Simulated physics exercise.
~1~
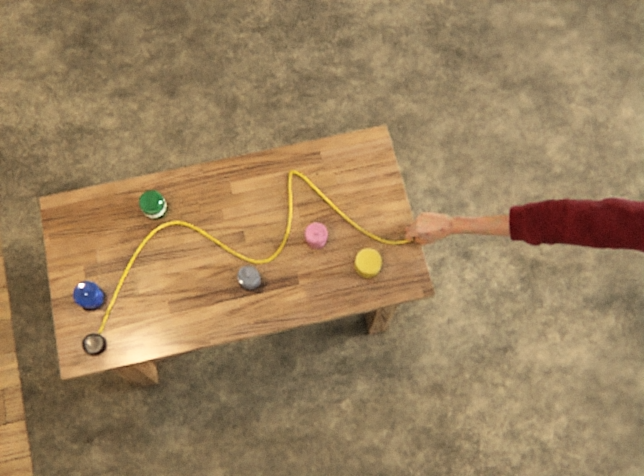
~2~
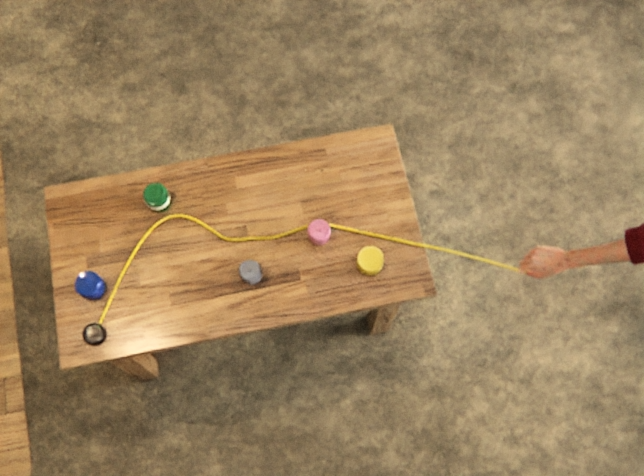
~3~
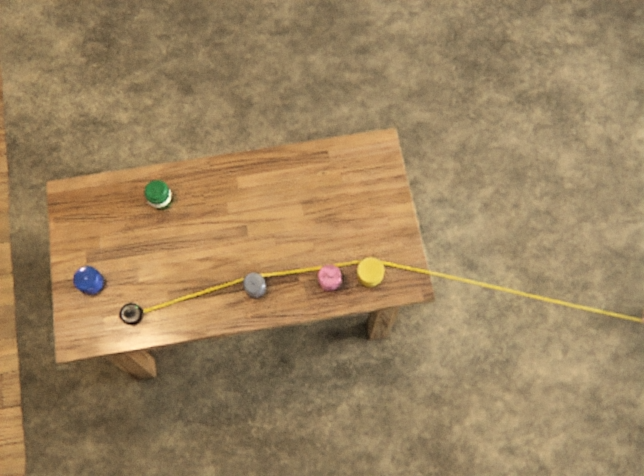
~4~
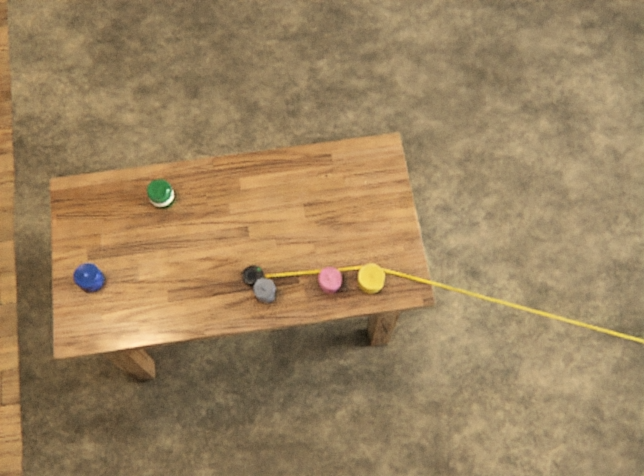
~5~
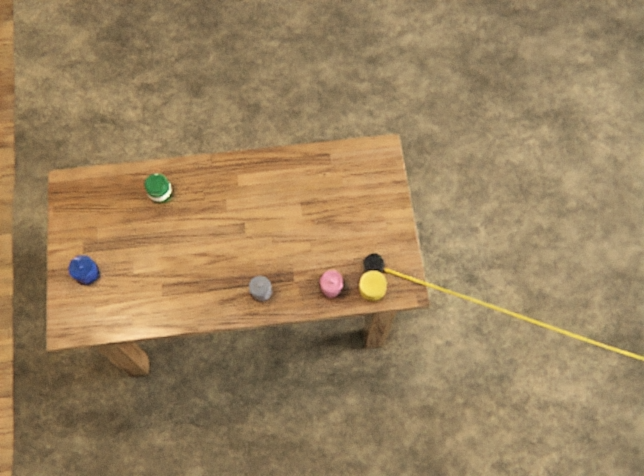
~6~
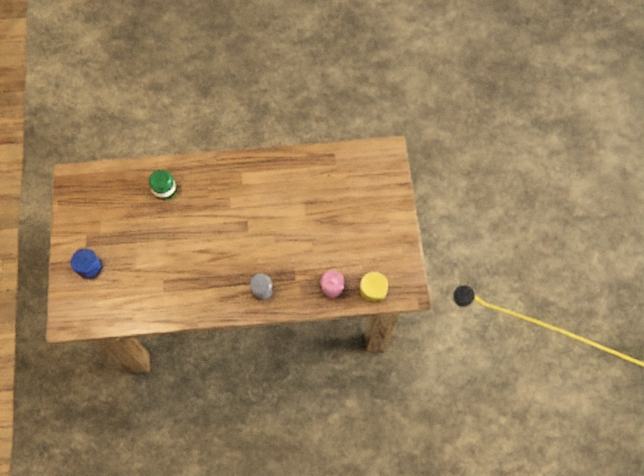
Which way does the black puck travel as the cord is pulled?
The black puck travels to the right, going along the table and off its right end.
